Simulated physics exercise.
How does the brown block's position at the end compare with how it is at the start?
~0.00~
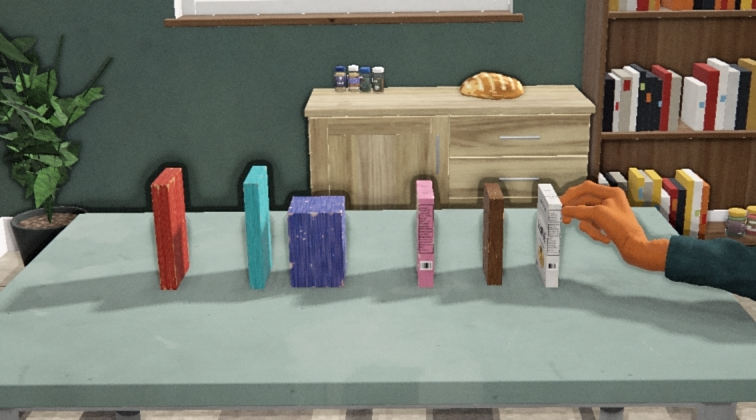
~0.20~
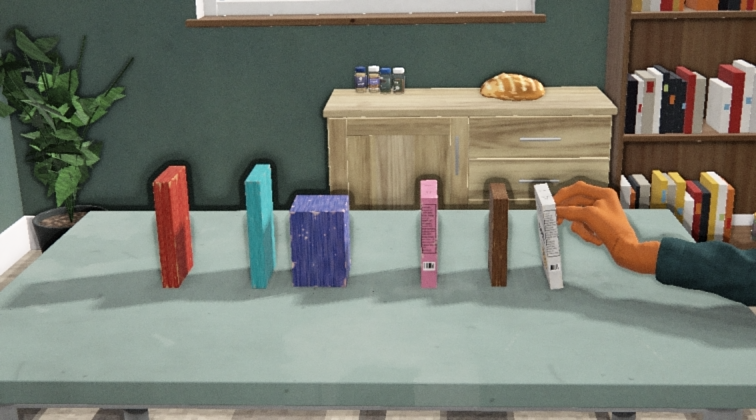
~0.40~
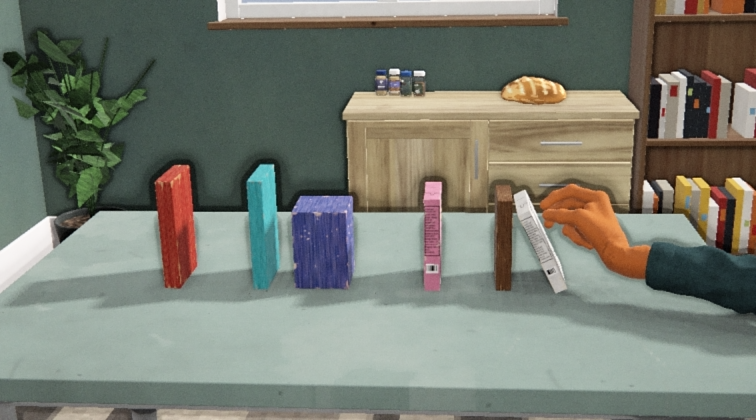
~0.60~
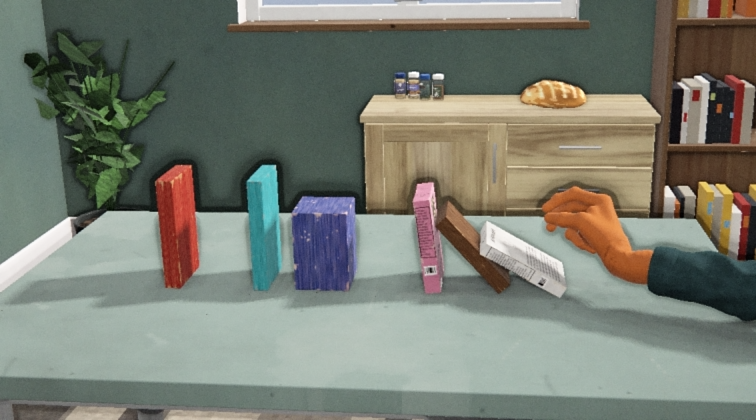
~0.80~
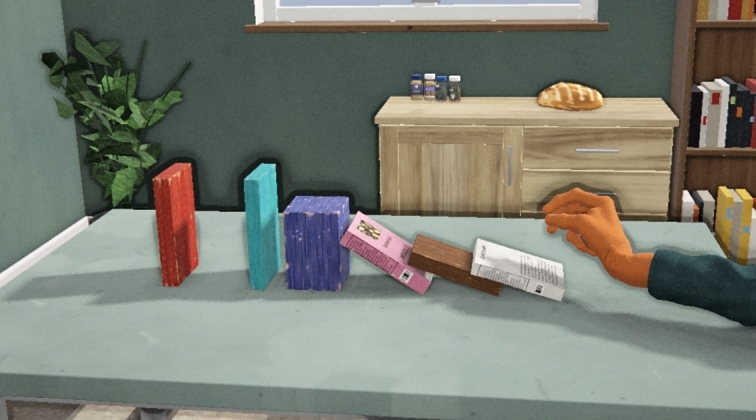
At the start the brown block stands upright between the pink and white packets. By the end it has toppled to the left and is on its side.
